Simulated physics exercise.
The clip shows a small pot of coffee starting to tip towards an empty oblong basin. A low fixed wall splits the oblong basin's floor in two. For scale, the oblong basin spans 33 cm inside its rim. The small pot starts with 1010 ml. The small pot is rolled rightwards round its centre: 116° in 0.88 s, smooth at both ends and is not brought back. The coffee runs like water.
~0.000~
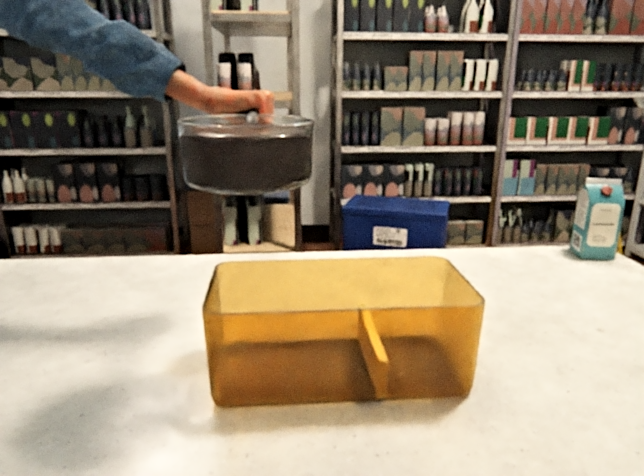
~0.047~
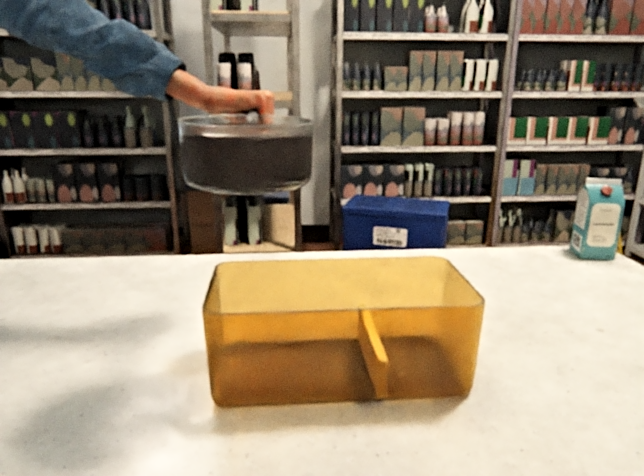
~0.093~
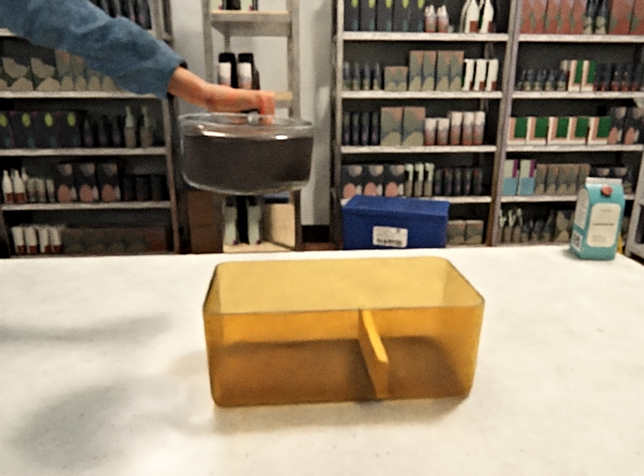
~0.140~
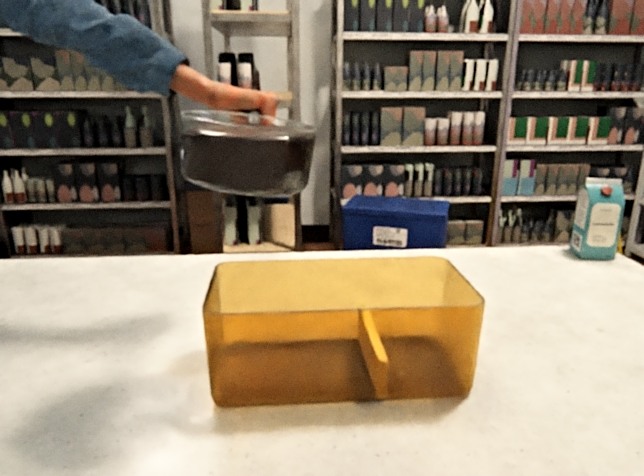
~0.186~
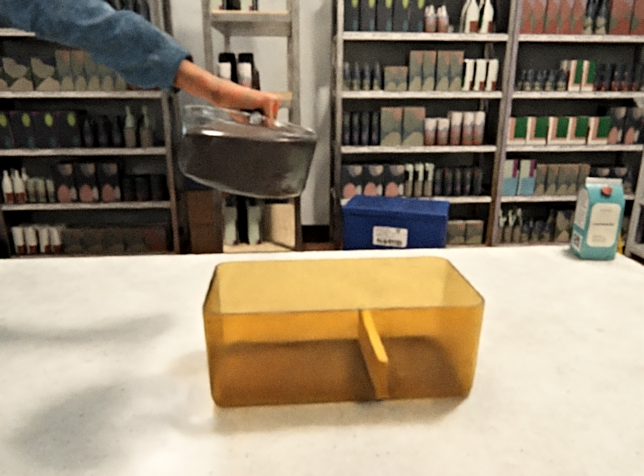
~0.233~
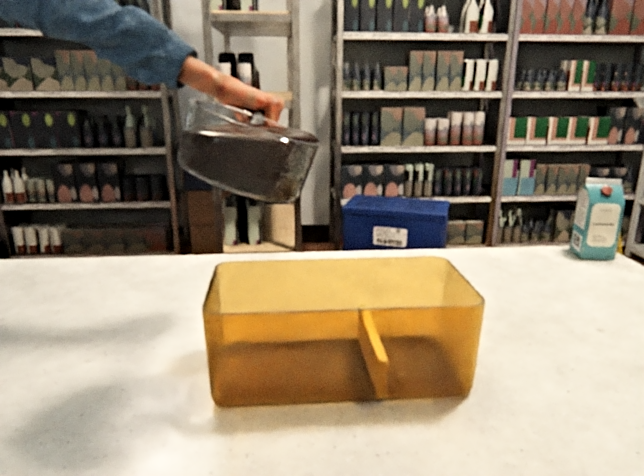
In the video, a hand holds a clear round pot of dark coffee above and behind an empty amber basin with a divider on a white table, keeping it nearly level before gradually tilting it to the right.
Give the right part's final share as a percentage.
Roughly 38 per cent is past the wall.
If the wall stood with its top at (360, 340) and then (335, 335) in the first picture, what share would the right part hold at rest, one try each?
First 55, then 75 per cent.
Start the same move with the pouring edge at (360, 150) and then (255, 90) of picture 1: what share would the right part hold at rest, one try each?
First 70, then 5 per cent.
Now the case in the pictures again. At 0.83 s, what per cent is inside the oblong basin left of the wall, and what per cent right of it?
Left about 52, right about 38.
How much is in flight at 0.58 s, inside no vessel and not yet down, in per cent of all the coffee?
Some 46 per cent.
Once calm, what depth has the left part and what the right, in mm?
Left about 18 mm, right about 22 mm.
By 0.58 s the tilt is 85° and 31 per cent is still to pour, 7 is left of the wall and 15 right of it.
By 0.83 s the tilt is 115° and 3 per cent is still to pour, 51 is left of the wall and 38 right of it.
By 1.09 s the tilt is 116° and 0 per cent is still to pour, 59 is left of the wall and 38 right of it.
By 1.38 s the tilt is 116° and 0 per cent is still to pour, 59 is left of the wall and 38 right of it.
At rest 59 per cent lies left of the wall, 38 right of it and 3 outside.
